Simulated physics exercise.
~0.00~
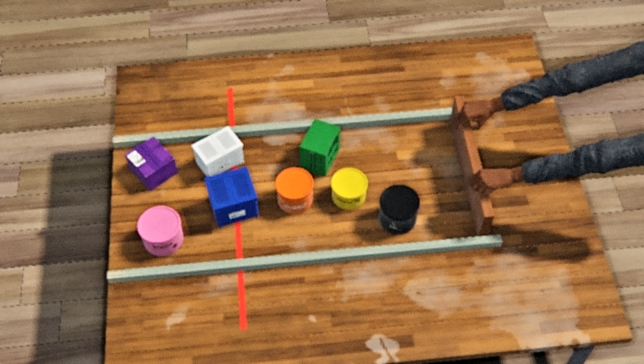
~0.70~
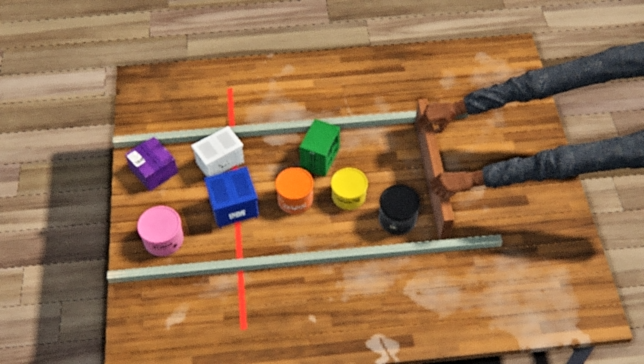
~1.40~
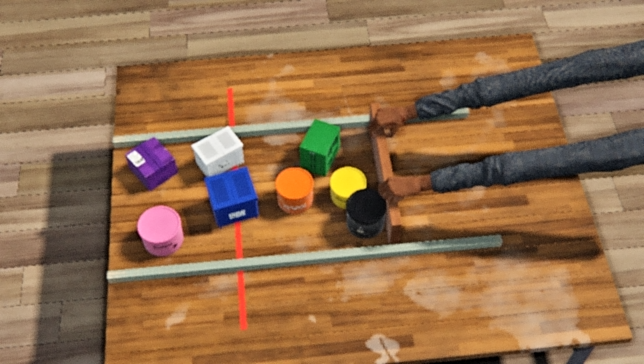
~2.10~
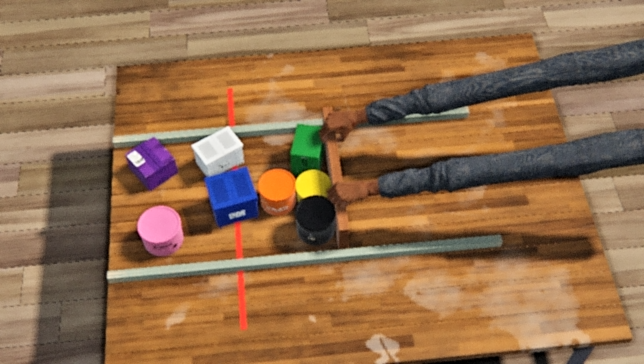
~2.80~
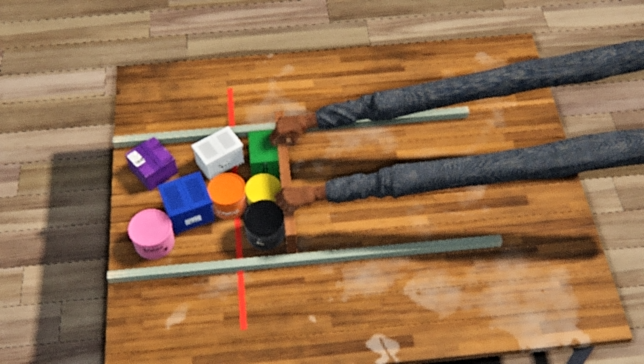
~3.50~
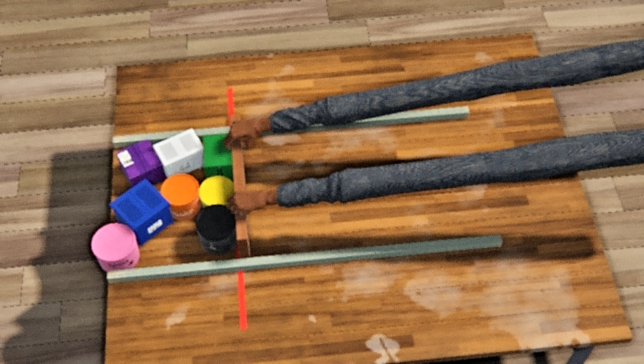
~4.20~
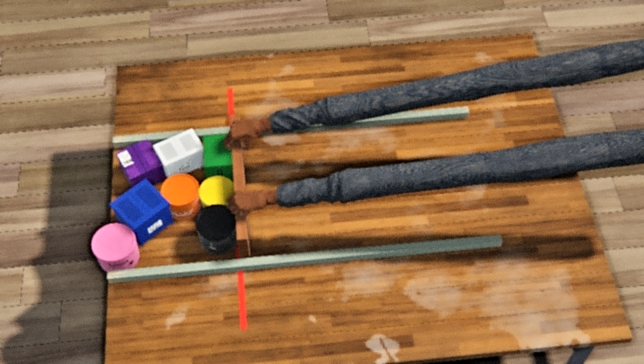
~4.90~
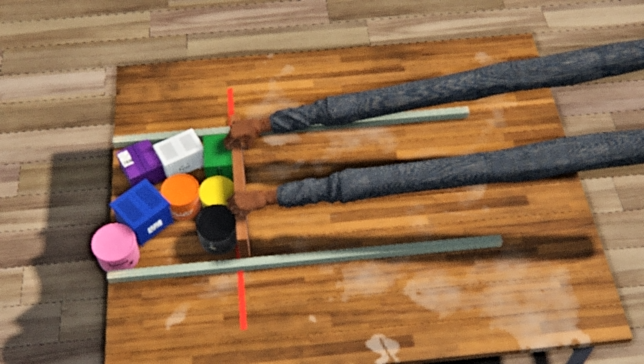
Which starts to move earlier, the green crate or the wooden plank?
The wooden plank starts moving first. The green crate stays still until later, when it begins sliding left as the plank comes up to it.
